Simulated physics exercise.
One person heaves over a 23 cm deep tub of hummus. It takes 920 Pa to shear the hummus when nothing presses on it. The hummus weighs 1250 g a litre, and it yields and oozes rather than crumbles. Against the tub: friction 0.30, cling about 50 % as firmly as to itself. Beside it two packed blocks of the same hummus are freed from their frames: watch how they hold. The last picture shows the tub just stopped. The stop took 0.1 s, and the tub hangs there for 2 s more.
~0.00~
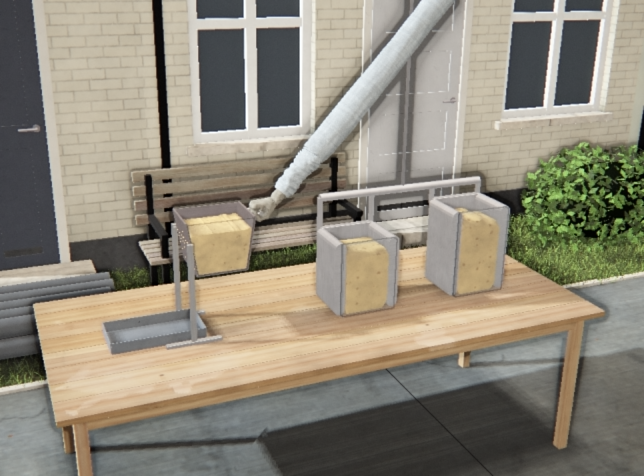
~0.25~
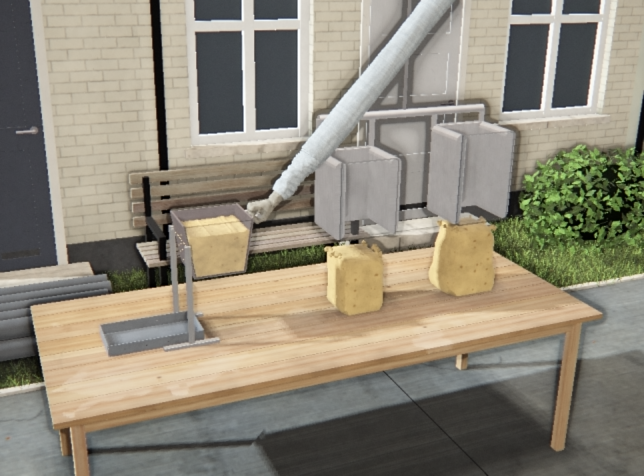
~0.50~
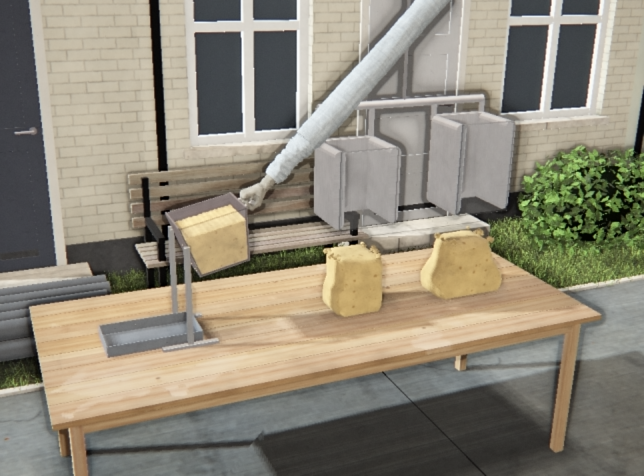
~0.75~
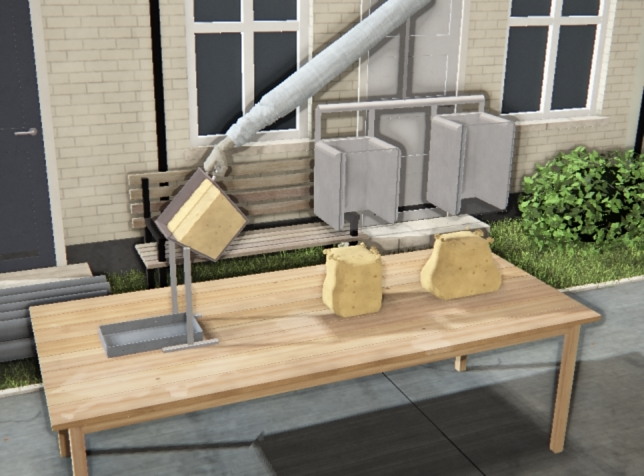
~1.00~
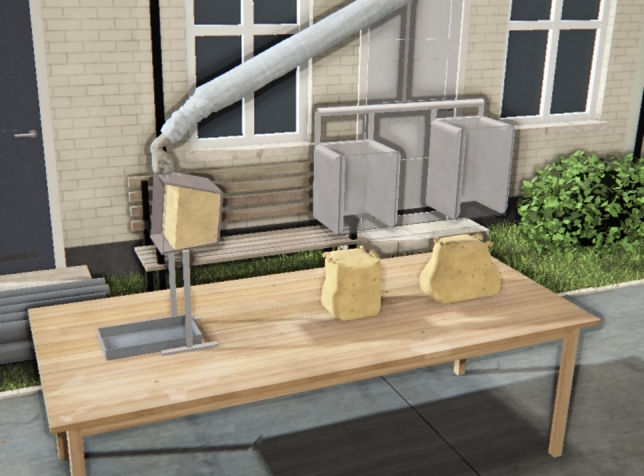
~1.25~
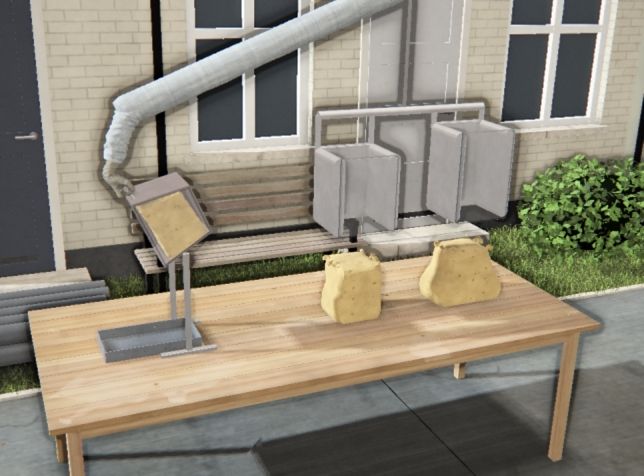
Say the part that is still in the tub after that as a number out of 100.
Close to 0 per cent.
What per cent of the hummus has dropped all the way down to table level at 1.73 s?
Near 100 %.
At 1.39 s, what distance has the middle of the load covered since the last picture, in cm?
Some 10 cm.
After 1.39 s, the tub is at 114 degrees and holds 64 %.
After 1.56 s, the tub is at 114 degrees and holds 0 %.
After 1.73 s, the tub is at 114 degrees and holds 0 %.
After 1.90 s, the tub is at 114 degrees and holds 0 %.
After 3.25 s, the tub is at 114 degrees and holds 0 %.
